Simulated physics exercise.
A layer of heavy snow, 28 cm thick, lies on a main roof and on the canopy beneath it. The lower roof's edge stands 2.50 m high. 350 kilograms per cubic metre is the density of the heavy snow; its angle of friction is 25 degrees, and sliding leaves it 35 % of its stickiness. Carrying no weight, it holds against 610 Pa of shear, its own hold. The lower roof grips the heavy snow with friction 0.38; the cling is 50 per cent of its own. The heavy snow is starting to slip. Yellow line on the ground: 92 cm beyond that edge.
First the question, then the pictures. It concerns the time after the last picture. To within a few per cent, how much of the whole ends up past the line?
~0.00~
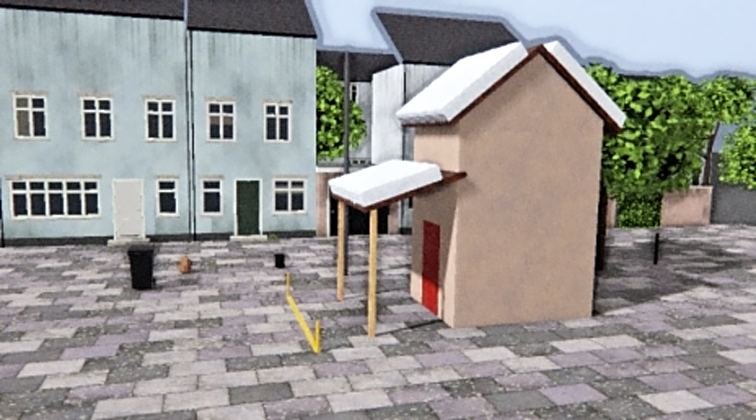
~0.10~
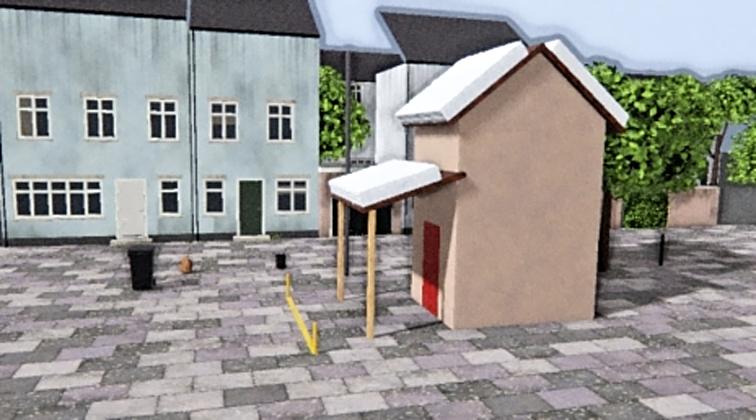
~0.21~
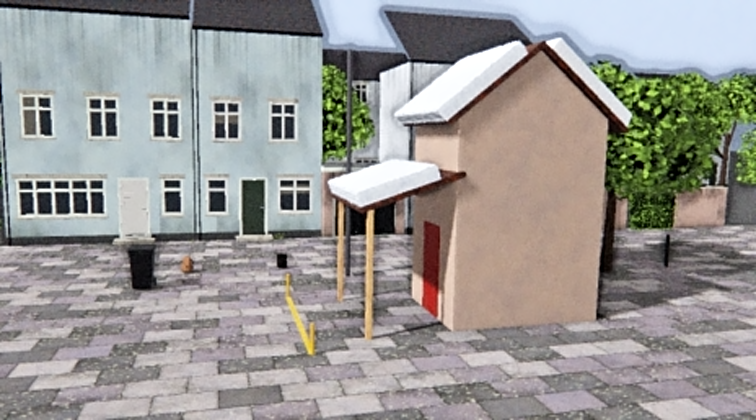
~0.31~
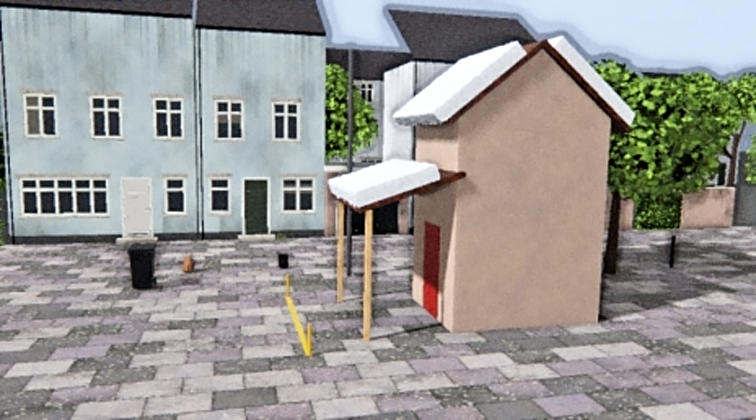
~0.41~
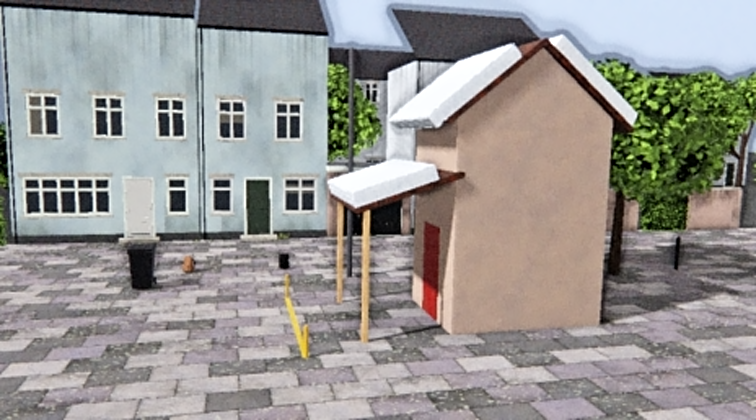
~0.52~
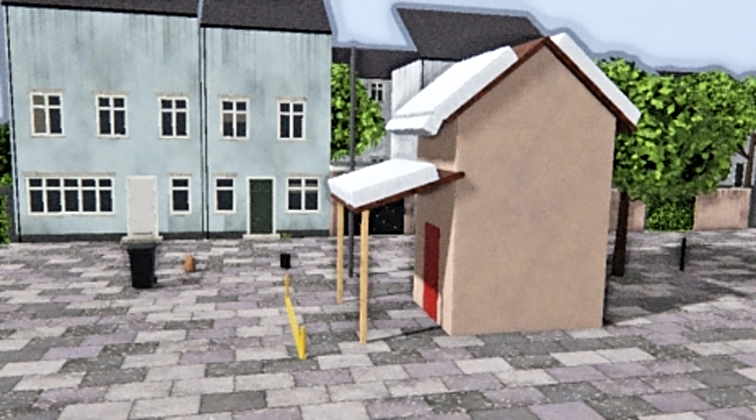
I would say 46 per cent of it.
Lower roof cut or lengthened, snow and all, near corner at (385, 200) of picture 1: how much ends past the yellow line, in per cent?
That would be roughly 50 percent.
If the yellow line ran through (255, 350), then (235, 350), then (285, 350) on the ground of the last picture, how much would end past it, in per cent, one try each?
One by one: 25 in a hundred, 18 in a hundred, 35 in a hundred.
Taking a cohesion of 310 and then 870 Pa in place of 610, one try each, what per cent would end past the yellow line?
Roughly 55 % followed by roughly 30 %.
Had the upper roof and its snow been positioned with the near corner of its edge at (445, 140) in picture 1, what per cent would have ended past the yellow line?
Roughly 20 %.
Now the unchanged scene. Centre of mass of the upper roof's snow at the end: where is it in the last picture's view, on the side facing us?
Around (289, 309).
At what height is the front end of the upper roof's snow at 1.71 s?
Roughly 2.2 m.
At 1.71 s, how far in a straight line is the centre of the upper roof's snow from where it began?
I'd reckon close to 3.2 m.
After 1.06 s, none is below the lower edge and 0 % is past the line.
After 1.71 s, 9 % is below the lower edge and 0 % is past the line.
After 2.35 s, 59 % is below the lower edge and 43 % is past the line.
After 3.00 s, 69 % is below the lower edge and 46 % is past the line.
After 3.50 s, at the end, 69 % is below the lower edge and 46 % is past the line.
